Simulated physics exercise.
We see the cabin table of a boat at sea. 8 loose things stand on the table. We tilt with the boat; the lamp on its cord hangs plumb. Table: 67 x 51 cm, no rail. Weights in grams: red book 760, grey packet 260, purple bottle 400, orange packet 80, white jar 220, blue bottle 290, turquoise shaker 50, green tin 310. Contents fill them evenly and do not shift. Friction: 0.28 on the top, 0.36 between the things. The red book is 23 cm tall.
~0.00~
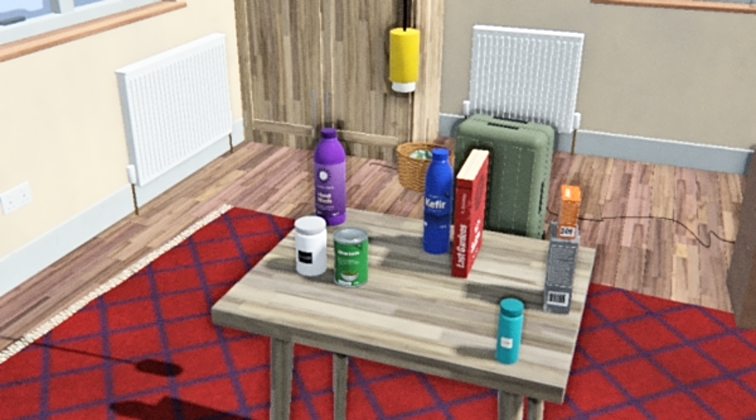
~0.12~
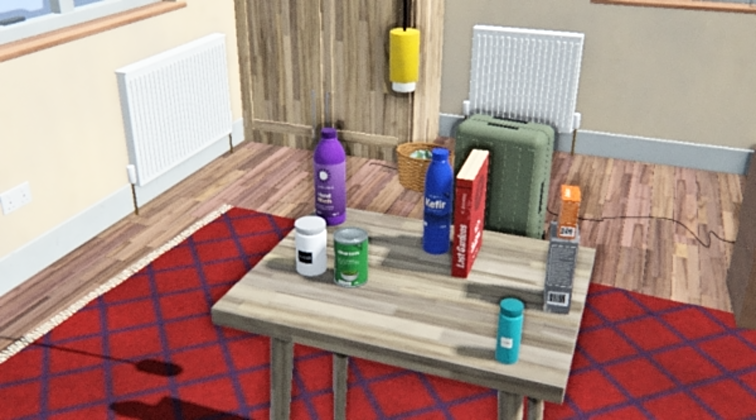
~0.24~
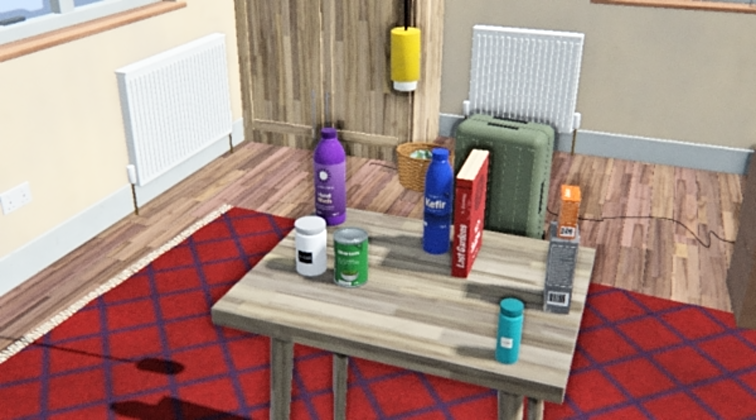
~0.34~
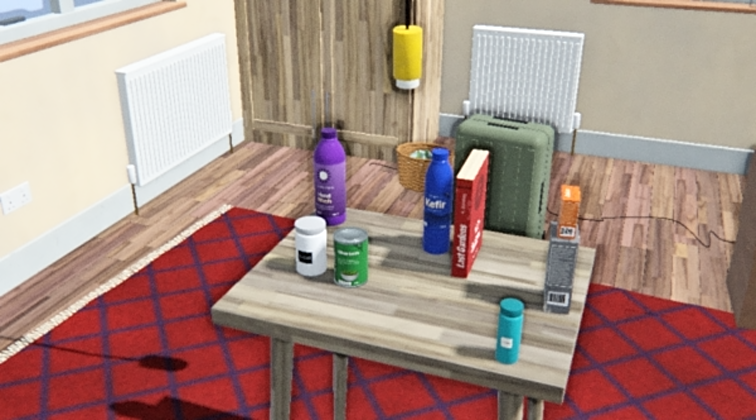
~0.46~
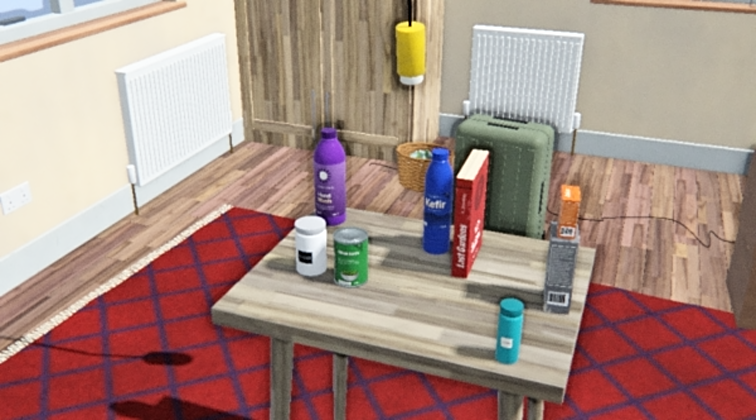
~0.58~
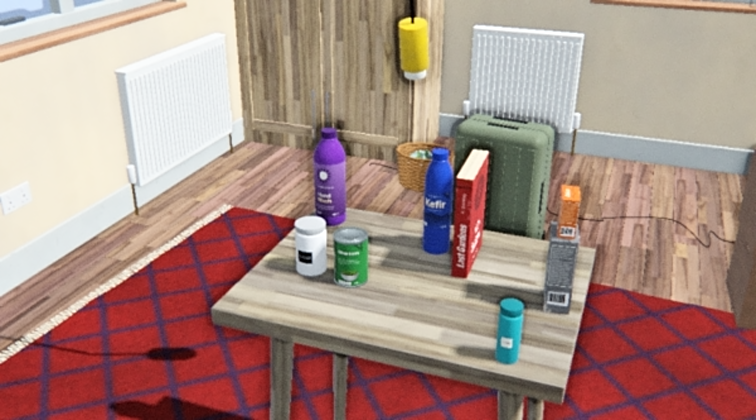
The footage shows a wooden table on a red rug holding bottles, a red book, packets, a jar, a tin and a shaker, all staying in place, while a yellow lamp hanging behind shifts slightly left, then drifts gradually right.
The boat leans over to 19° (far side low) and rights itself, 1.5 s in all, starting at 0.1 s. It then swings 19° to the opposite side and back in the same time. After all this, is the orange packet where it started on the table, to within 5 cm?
The orange packet stays put.
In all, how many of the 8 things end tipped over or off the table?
0 of them.
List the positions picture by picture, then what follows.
In the first frame, boat level; orange packet (569, 212); red book (470, 214).
In the second frame, boat level; purple bottle (330, 176); white jar (311, 246).
In the third frame, floor tilted 2°, far side down; blue bottle (438, 201); turquoise shaker (509, 332).
In the fourth frame, floor tilted 4°, far side down; green tin (351, 257); red book (470, 214).
In the fifth frame, floor tilted 9°, far side down; grey packet (560, 268); purple bottle (330, 176).
In the sixth frame, floor tilted 14°, far side down; orange packet (569, 212); white jar (311, 246).
Around 1.08 s, floor tilted 15°, far side down; orange packet shifted 5 cm near (572, 202); grey packet shifted 4 cm; blue bottle shifted 4 cm.
Around 1.68 s, boat level; orange packet shifted 8 cm near (574, 196); grey packet shifted 7 cm; red book shifted 6 cm.
Around 2.58 s, floor tilted 15°, near side down; orange packet shifted 3 cm near (571, 205); grey packet shifted 3 cm; red book shifted 2 cm.
Finally (3.6 s), all 8 still in place (within 5 cm). In the last view, orange packet near (569, 212).
